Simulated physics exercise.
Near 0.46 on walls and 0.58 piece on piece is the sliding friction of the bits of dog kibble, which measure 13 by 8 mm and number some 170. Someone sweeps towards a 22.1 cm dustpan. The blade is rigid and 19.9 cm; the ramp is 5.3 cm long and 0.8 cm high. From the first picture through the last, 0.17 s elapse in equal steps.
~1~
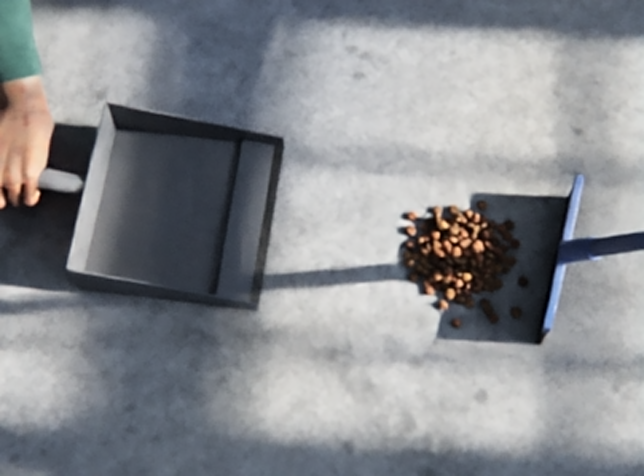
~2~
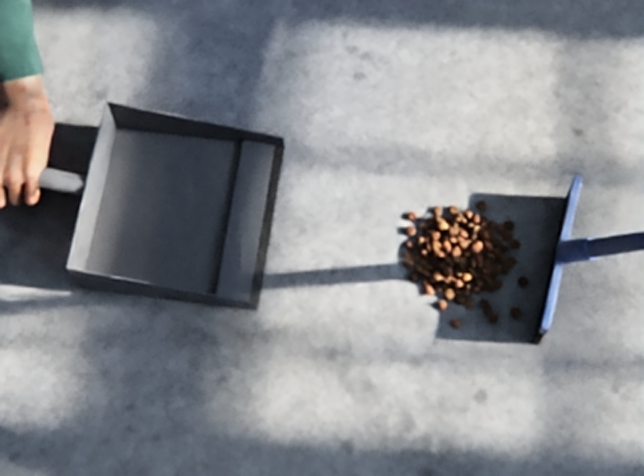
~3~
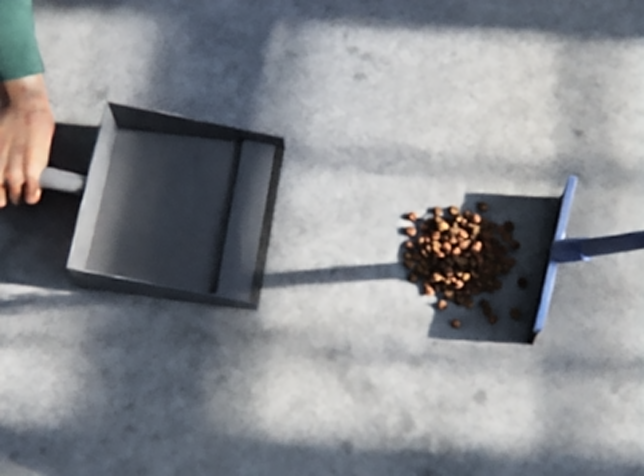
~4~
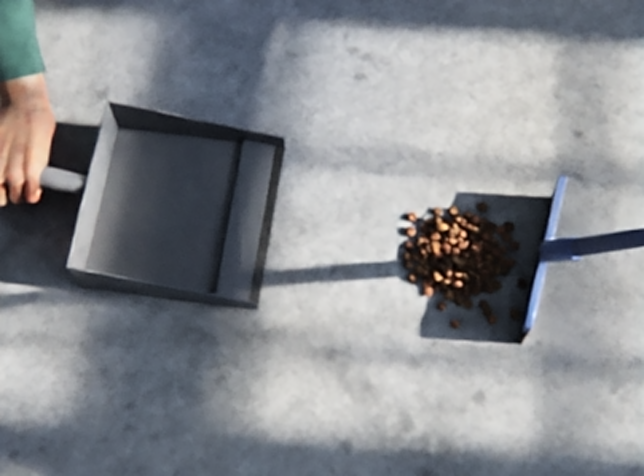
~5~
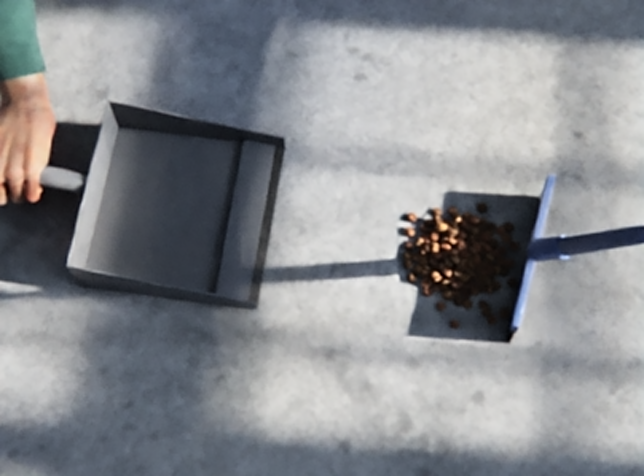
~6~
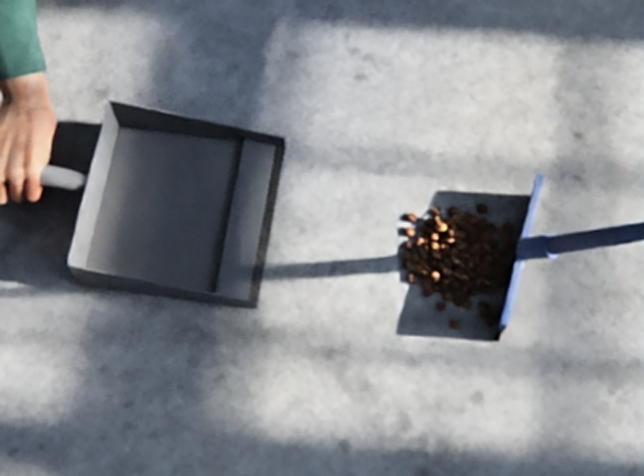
A hand in a green sleeve grips the handle of a dark grey dustpan at the left of a sunlit, shadow-streaked grey concrete floor, seen from above. At the right, a blue blade on a blue handle stands beside a loose pile of small brown pieces, its dark shadow lying across them. The blade slides slowly a short way left, while the pile barely changes and the dustpan and camera stay almost still.
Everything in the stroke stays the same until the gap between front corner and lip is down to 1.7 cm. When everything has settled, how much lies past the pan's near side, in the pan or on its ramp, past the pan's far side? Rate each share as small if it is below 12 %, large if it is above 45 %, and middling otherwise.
Past the pan's near side: Small, in the pan or on its ramp: Middling, past the pan's far side: Small.
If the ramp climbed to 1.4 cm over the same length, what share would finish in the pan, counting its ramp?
Something like 35 per cent, ramp included.
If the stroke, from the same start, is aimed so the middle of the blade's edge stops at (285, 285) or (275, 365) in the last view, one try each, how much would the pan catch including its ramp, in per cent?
I'd expect about 20 percent, then about 0 percent.
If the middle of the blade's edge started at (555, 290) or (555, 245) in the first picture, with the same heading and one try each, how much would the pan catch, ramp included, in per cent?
First try about 30 per cent, second about 40 per cent.
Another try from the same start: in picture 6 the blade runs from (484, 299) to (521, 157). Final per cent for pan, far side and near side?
Final per cent - pan 30, far 25, near 0.
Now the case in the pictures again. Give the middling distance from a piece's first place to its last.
Somewhere around 24 centimetres.
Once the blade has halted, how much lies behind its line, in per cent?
I'd say close to 5 per cent.
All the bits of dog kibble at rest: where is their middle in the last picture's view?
Estimated resting centre: Around (275, 223).
Then, 0.33 s after the last picture, middle of the blade 17 cm from the lip; 0 % over the lip, far side 0 %, near side 0 %.
Then, 0.55 s after the last picture, middle of the blade 8 cm from the lip; 0 % over the lip, far side 0 %, near side 0 %.
Then, 0.88 s after the last picture, middle of the blade 3 cm from the lip; 35 % over the lip, far side 0 %, near side 5 %.
In the end, near side 5 %, pan 35 %, far side 0 %, in front of the lip or behind the blade 60 %.
